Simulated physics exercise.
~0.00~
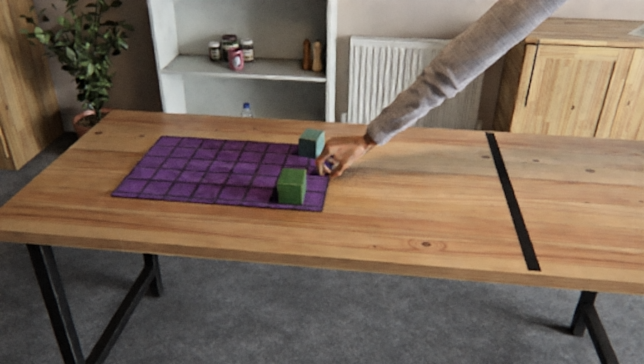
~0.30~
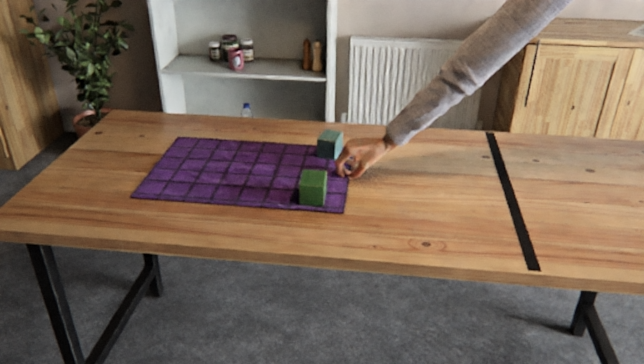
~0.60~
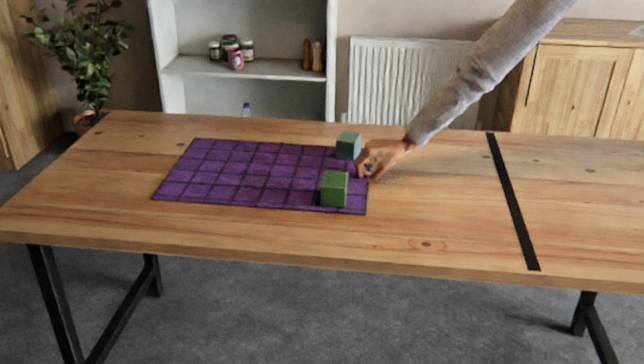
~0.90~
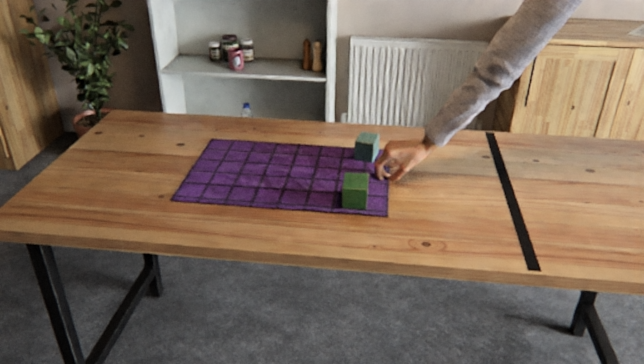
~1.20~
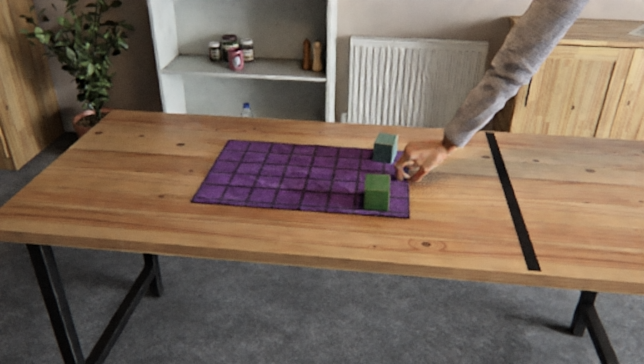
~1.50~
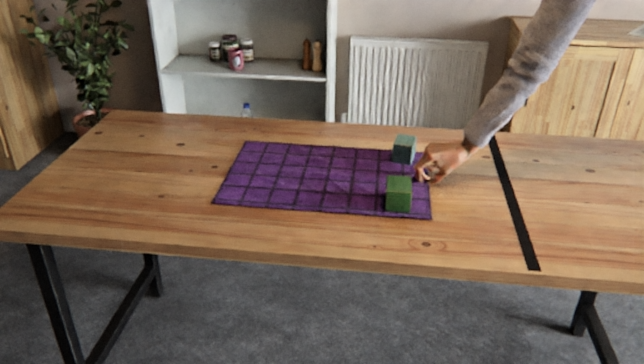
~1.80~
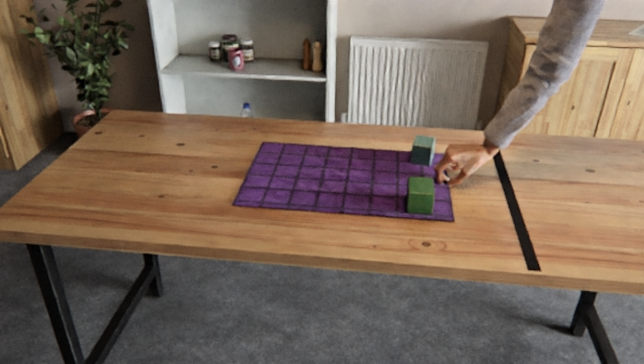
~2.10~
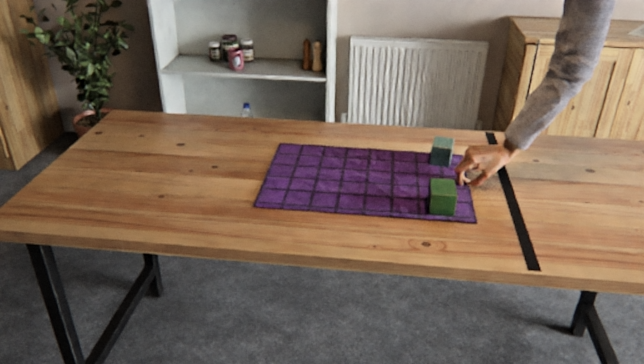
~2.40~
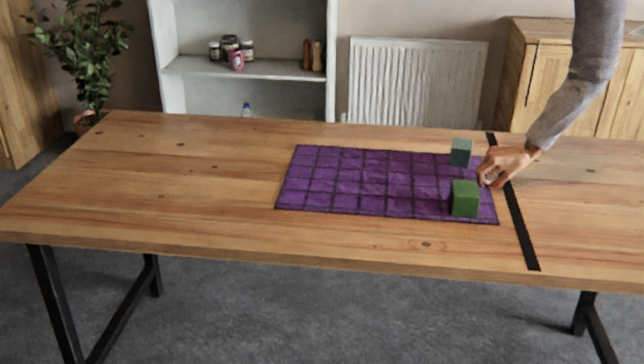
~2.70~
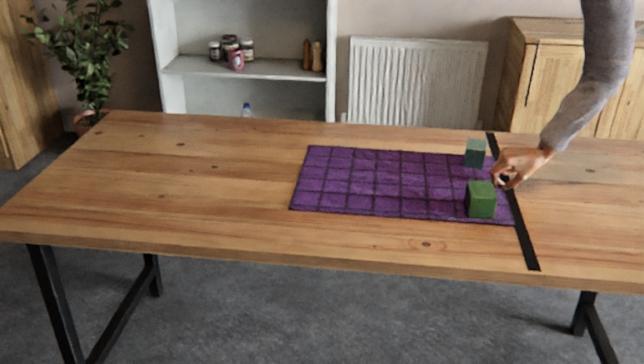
We see a hand draw a purple grid-patterned cloth steadily to the right along a wooden table, a green block and a turquoise block riding on it, until its leading edge reaches a black tape strip, with both blocks still on the cloth.
